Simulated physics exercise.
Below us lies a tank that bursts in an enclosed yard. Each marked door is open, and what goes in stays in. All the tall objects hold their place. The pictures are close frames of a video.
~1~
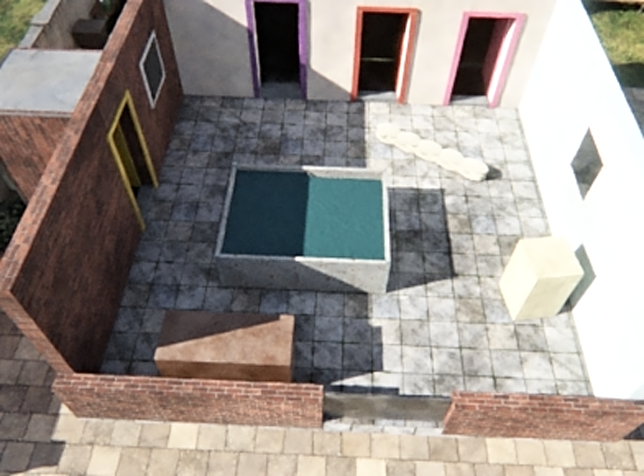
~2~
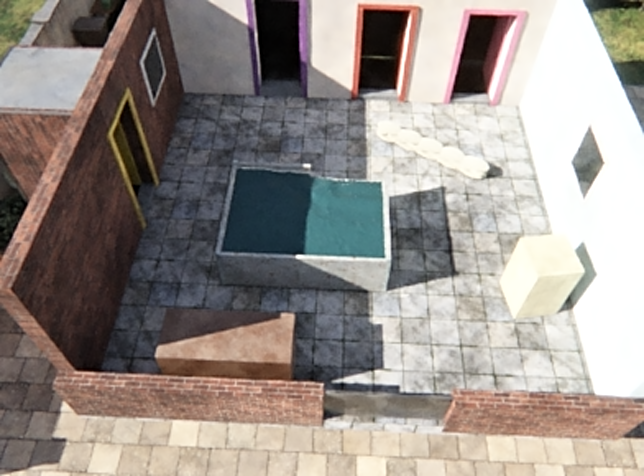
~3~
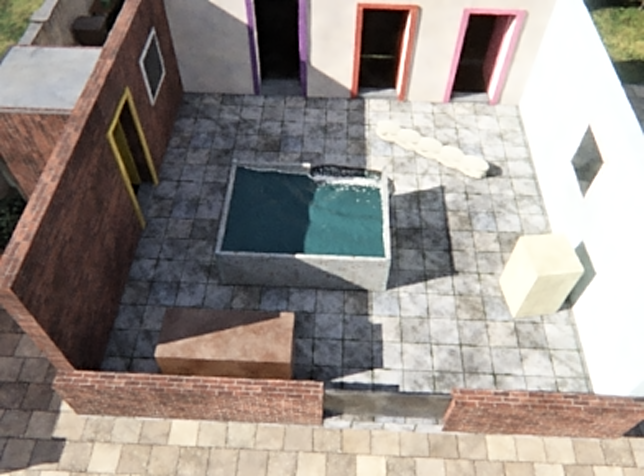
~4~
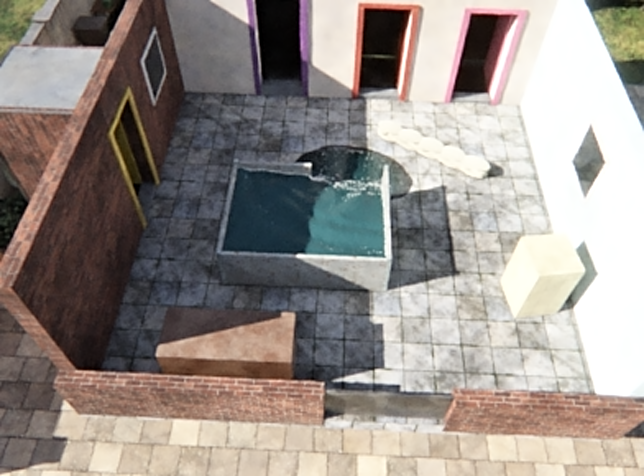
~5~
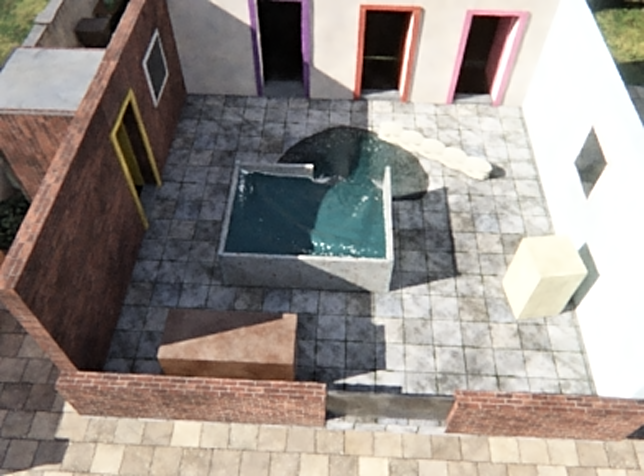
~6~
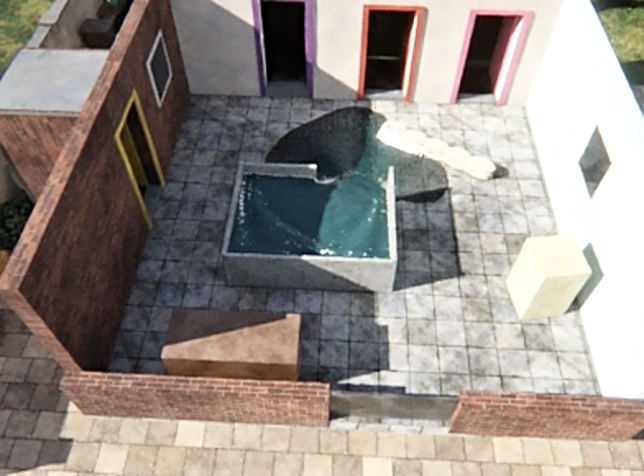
Water pours from the tank's far side and spreads across the paved yard.
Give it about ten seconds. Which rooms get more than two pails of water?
The yellow door admits no more than that; the red door lets in a lot; the purple door admits no more than that; the pink door admits no more than that.
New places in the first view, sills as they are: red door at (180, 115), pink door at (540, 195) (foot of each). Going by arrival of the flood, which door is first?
It is the purple-painted one.
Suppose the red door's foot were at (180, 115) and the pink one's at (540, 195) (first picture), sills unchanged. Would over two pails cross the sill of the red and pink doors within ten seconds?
Then: Red door is over, pink door takes less.
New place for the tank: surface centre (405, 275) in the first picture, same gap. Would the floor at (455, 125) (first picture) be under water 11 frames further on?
At that place: Covered.
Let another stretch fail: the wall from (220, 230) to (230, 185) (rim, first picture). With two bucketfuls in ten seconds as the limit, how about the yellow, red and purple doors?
Then: The yellow one goes over, the red one takes less, the purple one is under.
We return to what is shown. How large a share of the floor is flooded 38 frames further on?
Near 80 in a hundred.
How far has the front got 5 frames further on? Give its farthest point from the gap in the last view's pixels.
Close to (257, 100).
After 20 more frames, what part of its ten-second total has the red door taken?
Some 85 per cent.
A moment on, water covers 20 % of the floor; the yellow door not reached, the red door over two buckets in, the purple door wet at the sill, nothing in, the pink door not reached.
Next, water covers 30 % of the floor; the yellow door not reached, the red door far over two buckets in, the purple door wet at the sill, nothing in, the pink door wet at the sill, nothing in.
Then, water covers 50 % of the floor; the yellow door wet at the sill, nothing in, the red door far over two buckets in, the purple door under two buckets in, the pink door wet at the sill, nothing in.
Later, water covers 80 % of the floor; the yellow door wet at the sill, nothing in, the red door far over two buckets in, the purple door under two buckets in, the pink door wet at the sill, nothing in.
In the end, water covers 95 % of the floor; the yellow door wet at the sill, nothing in, the red door far over two buckets in, the purple door under two buckets in, the pink door wet at the sill, nothing in.
